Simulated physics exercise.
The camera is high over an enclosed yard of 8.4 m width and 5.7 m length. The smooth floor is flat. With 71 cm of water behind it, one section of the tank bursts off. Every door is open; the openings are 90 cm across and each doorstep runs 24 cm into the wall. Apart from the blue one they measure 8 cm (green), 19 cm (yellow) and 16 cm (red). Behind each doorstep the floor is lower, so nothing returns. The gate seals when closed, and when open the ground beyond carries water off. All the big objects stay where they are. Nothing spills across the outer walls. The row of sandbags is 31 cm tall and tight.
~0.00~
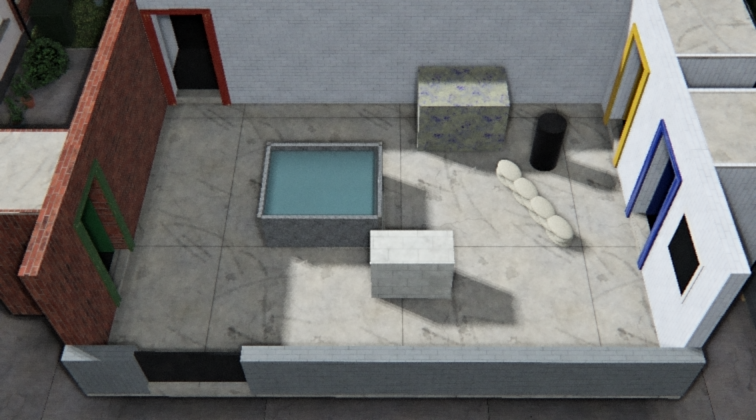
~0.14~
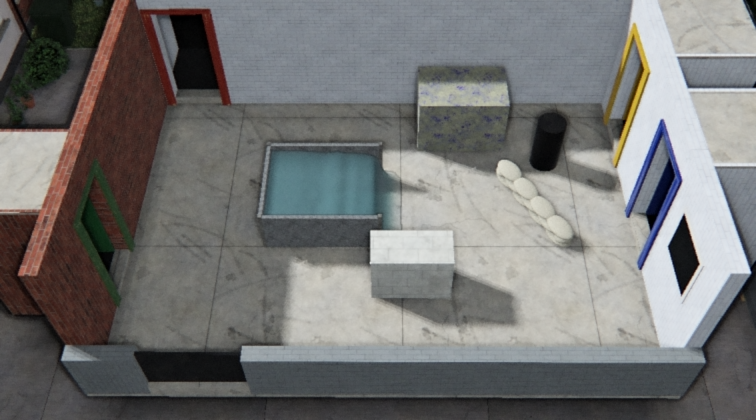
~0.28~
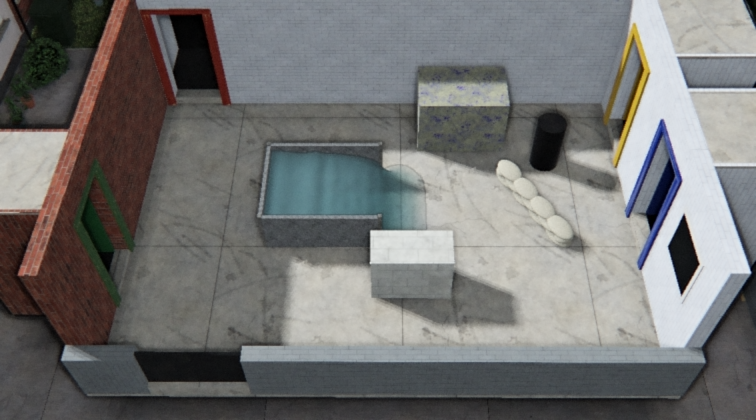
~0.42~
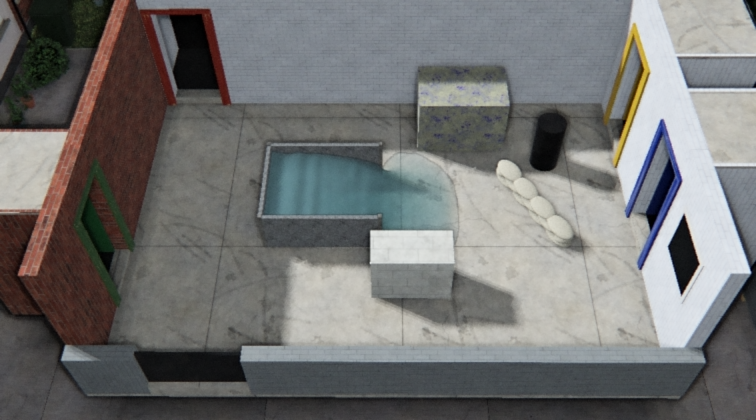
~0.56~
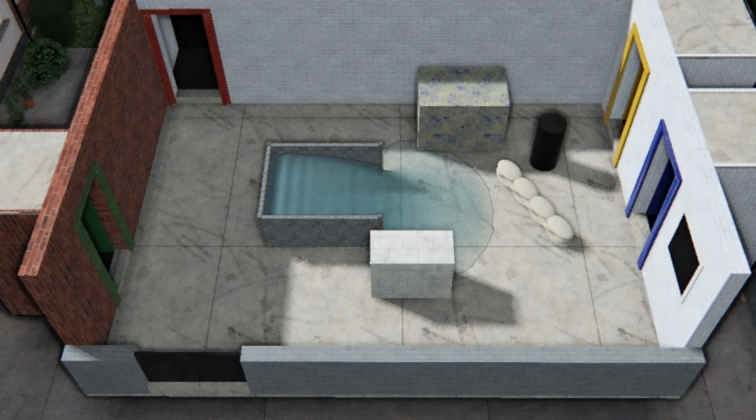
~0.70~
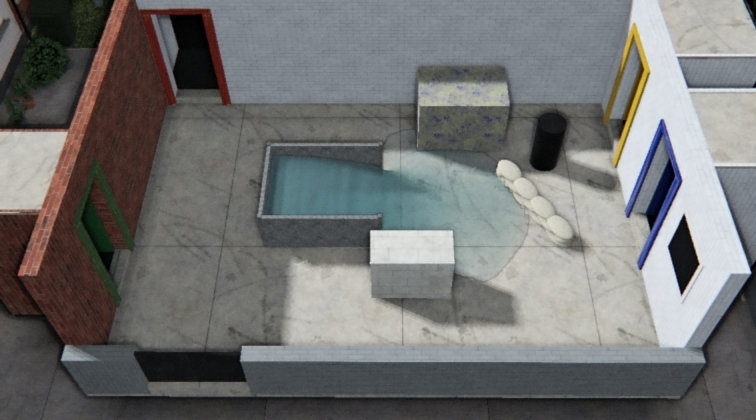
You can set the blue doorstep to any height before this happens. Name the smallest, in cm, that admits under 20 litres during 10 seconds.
It would have to be roughly 8.5 cm high.
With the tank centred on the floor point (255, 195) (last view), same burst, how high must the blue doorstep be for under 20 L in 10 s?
Then roughly 6.5 cm.
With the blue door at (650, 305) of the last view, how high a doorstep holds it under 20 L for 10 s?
About 18 cm.
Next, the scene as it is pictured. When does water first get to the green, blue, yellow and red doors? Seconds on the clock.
Arrival: Green 7.5 s, blue 2.2 s, yellow 2.0 s, red 8.5 s.
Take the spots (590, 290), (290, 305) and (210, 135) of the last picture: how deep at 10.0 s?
Roughly 6, 3 and 1 cm, in turn.
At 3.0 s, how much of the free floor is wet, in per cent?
About 35 per cent.
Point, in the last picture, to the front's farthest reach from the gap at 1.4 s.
Near (635, 271).
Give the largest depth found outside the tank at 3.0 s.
Roughly 31 cm.
After 1.4 s water covers 20 % of the floor, deepest (38 cm) near (515, 202); it has not reached the blue door.
After 3.0 s water covers 35 % of the floor, deepest (31 cm) near (647, 373); 11 cm at the blue door, 0 litres in over its 16 cm doorstep.
After 10.0 s water covers 90 % of the floor, deepest (10 cm) near (503, 107); 6 cm at the blue door, 0 litres in over its 16 cm doorstep.
At the blue door as built, the water arrived by 2.3 s and peaked near 13 cm at 3.2 s.
Run again over the same 10 s with other heights there, 33 litres in over 7.5 cm, 9 litres over 10 cm. The limit of 20 litres is kept from about 8.5 cm up.
